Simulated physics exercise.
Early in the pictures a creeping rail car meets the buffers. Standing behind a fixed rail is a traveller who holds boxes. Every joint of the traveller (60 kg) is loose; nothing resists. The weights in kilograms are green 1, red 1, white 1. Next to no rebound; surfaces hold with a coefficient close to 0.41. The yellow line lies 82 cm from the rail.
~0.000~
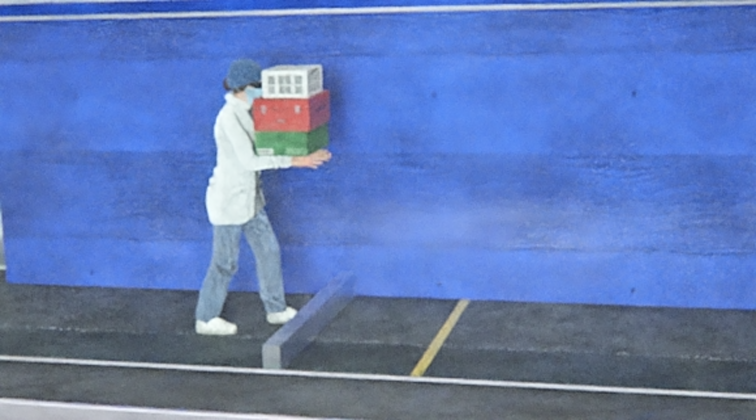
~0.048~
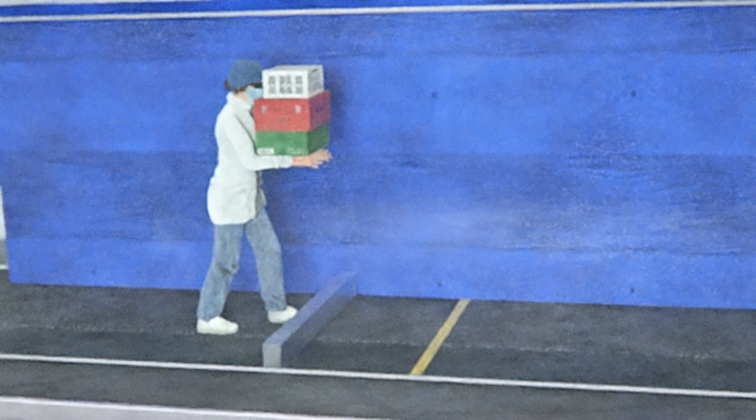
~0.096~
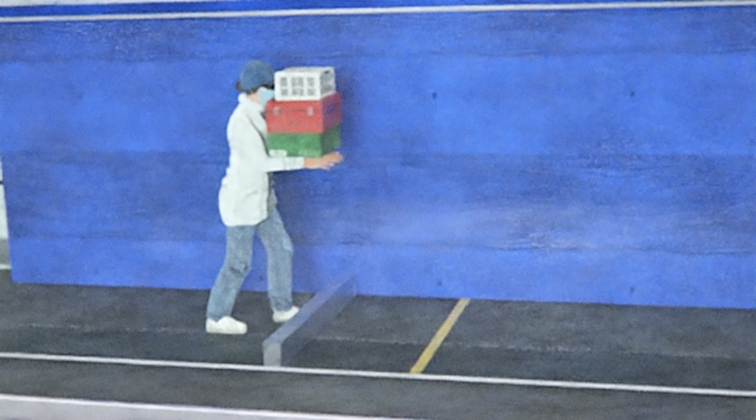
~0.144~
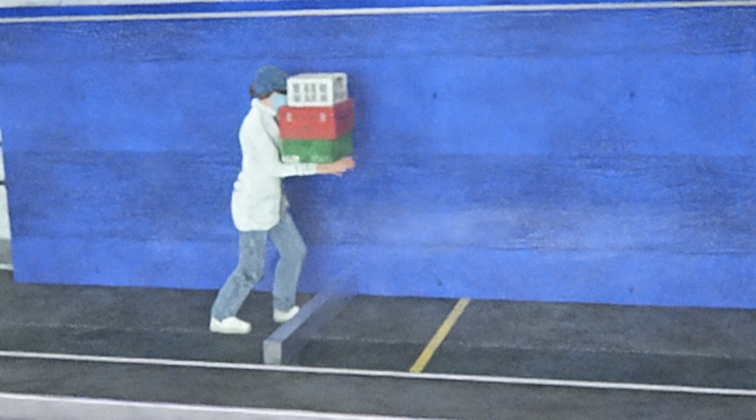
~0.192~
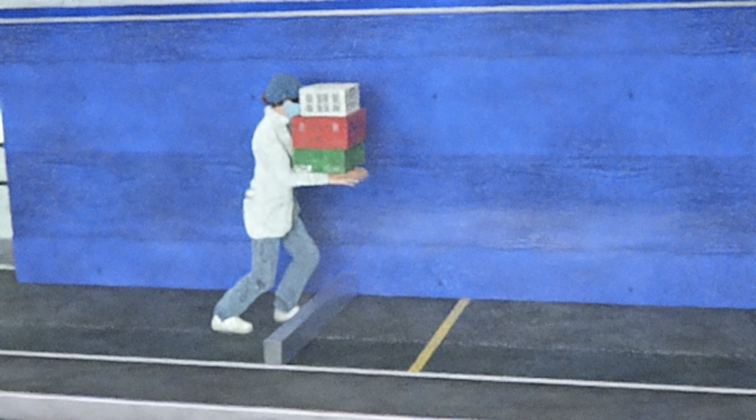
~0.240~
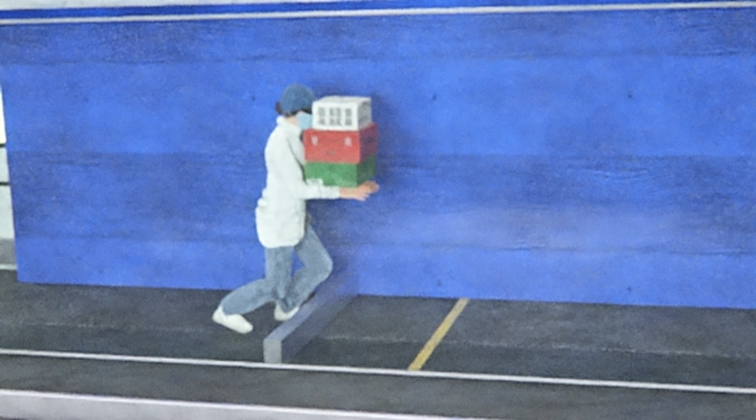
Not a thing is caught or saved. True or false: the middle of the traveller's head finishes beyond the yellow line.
True.
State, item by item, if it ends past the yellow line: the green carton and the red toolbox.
Green carton short of it, red toolbox past.
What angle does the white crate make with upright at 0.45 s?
It is tilted some 40°.
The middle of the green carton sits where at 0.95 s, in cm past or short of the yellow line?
Roughly 15 cm short.
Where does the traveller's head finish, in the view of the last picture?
Around (482, 292).
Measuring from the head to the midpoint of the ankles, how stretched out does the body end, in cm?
Roughly 110 cm.
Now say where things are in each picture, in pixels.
The first frame shows traveller's head (242, 93), green carton (292, 138), white crate (293, 81), yellow line (425, 361).
The second frame shows traveller's head (243, 93), green carton (293, 138), white crate (293, 81).
The third frame shows traveller's head (255, 95), green carton (305, 140), white crate (305, 83).
The fourth frame shows traveller's head (267, 99), green carton (317, 146), white crate (318, 89).
The fifth frame shows traveller's head (280, 107), green carton (329, 155), white crate (330, 100).
The sixth frame shows traveller's head (293, 118), green carton (341, 169), white crate (342, 113), yellow line (423, 356). Everything loose set off at about 1.5 m/s.
After 0.45 s the traveller's head is 42 cm short of the yellow line, near (366, 174) in the last picture's view.
After 0.65 s the traveller's head is 7 cm past the yellow line, near (454, 259) in the last picture's view.
After 0.95 s the traveller's head is 20 cm past the yellow line, near (477, 280) in the last picture's view.
Final state at 2.0 s, green carton stops short of the yellow line; red toolbox crosses the yellow line; white crate crosses the yellow line; traveller's head crosses the yellow line.
